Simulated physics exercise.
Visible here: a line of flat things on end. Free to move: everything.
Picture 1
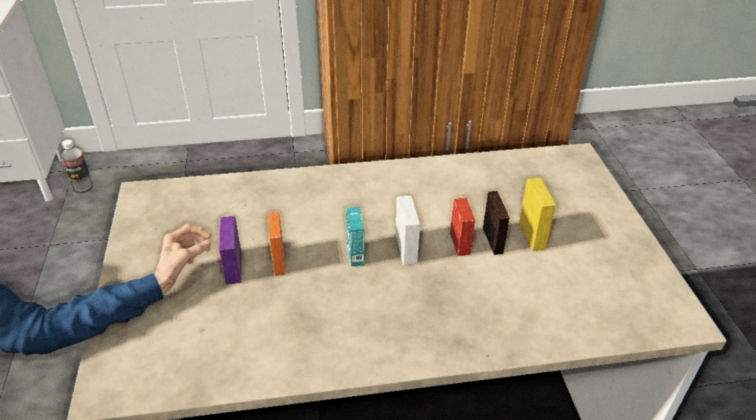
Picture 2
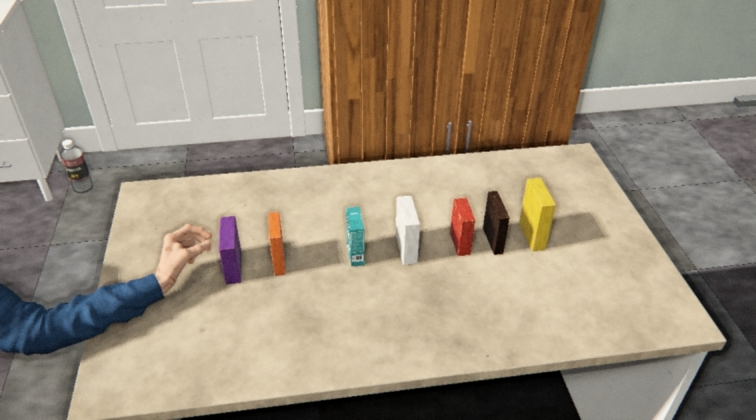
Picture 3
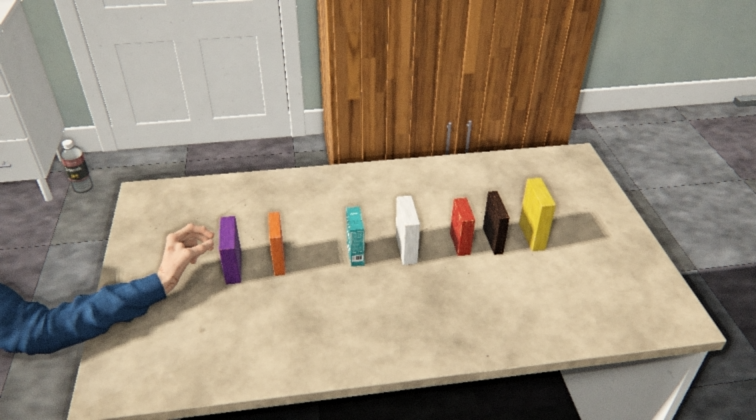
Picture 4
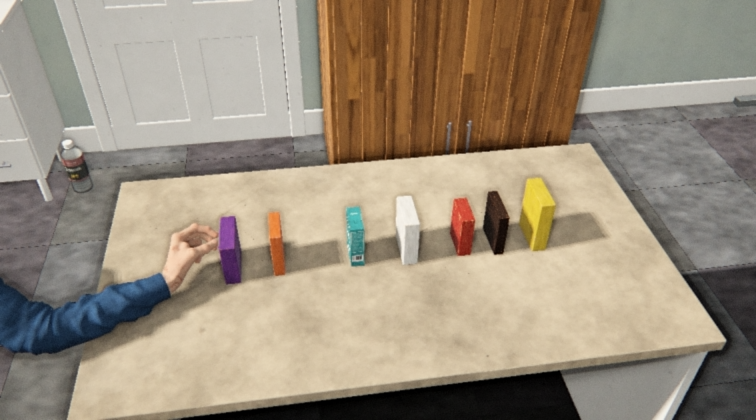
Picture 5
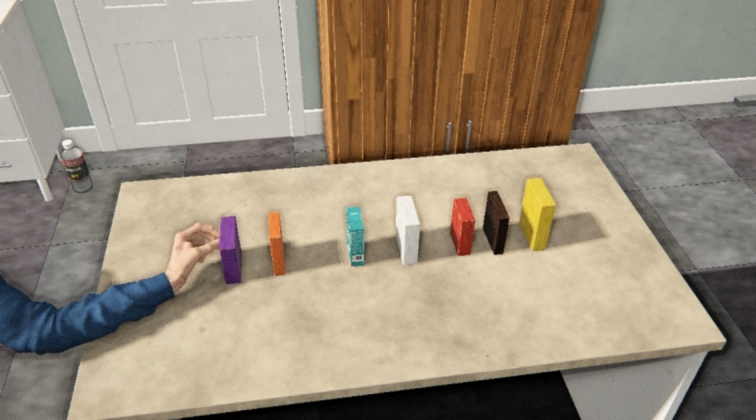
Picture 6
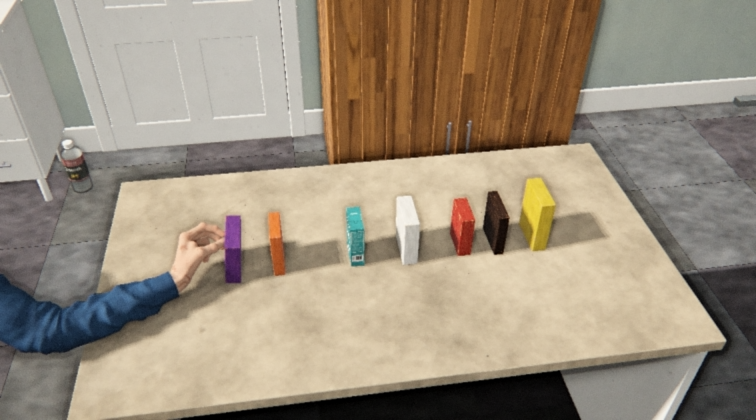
On a beige tabletop in a room with a wooden cabinet and white door, seven upright coloured blocks stand in a spaced row. A hand in a blue sleeve at the left edges right to the purple one, which then leans slightly rightward while the others stay still.
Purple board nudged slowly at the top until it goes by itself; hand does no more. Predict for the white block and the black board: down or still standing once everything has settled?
Once it settles - white block: Still standing, black board: Still standing.
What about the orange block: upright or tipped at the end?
Well, the orange block tumbles.
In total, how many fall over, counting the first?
2.
Then, 0.40 s on from there, purple board 57° over; orange block turned 17° from how it was put.
Then, 0.60 s on from there, purple board 90° over; orange block on its side.
Then, 2.00 s on from there, white block resting near (407, 230); black board resting near (496, 223).
In the end, toppled on the table, orange block; the other 4 unmoved. At the end, from the last picture's camera, white block near (407, 230), black board near (496, 223).
